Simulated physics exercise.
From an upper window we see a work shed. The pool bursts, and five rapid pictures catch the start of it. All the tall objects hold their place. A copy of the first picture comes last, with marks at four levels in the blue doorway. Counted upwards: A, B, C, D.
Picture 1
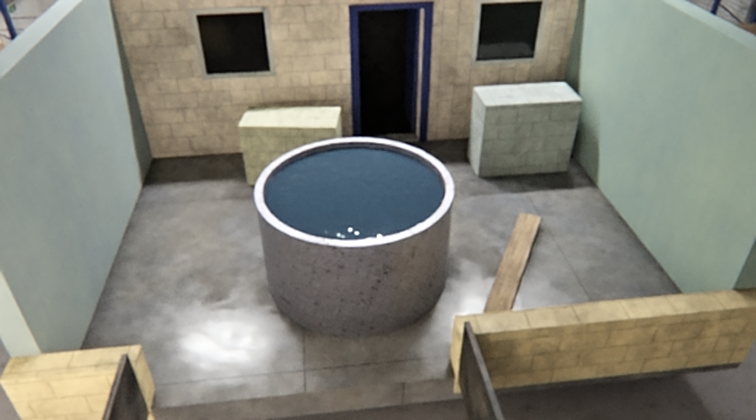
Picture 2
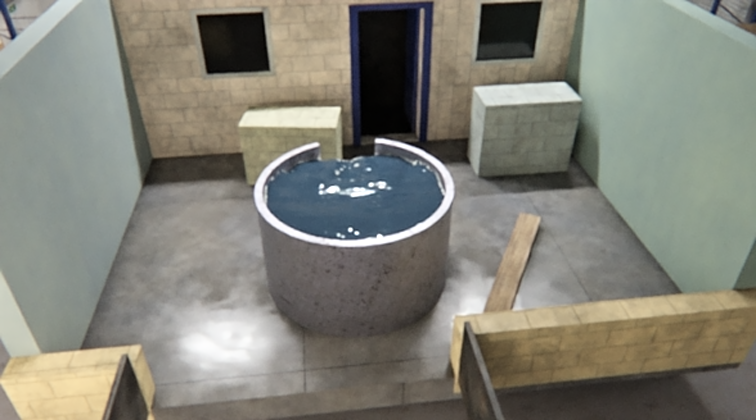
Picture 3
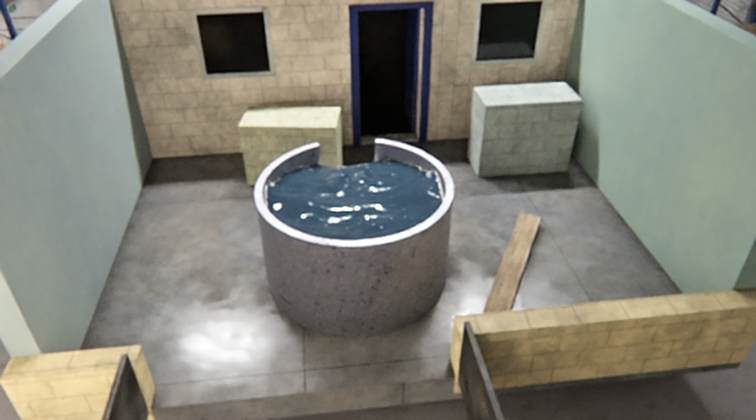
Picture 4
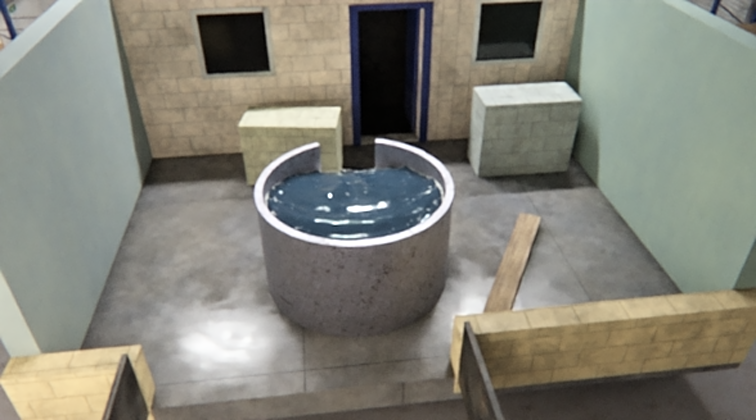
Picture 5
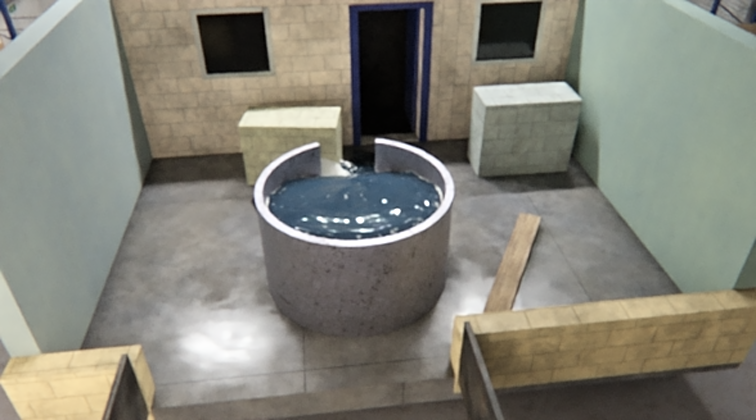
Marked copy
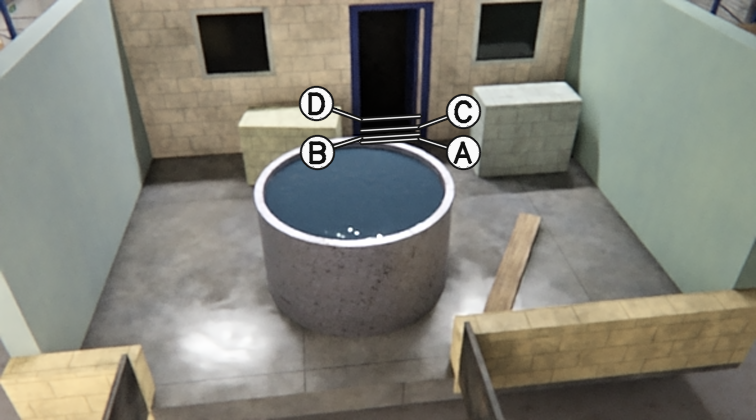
In a work shed with a blue doorway, a round grey pool brimming with still water loses a section of its back rim; the water ripples and glints, sinking slightly as it flows through the gap at the rear.
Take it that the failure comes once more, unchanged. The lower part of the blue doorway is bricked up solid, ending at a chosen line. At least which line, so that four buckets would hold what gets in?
Use height D.
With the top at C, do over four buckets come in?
Yes.
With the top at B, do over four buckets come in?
Yes.
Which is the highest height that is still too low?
Height C.
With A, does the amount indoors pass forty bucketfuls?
Yes.
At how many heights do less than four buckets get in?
One of them.
In white, A at (390, 140); B at (390, 136); C at (390, 128); D at (390, 118); from the bottom up A, B, C, D.
Choosing A, dozens of bucketfuls pour in.
Choosing B, dozens of bucketfuls pour in.
Choosing C, some 20 bucketfuls get in.
Choosing D, a bucket or two gets in.
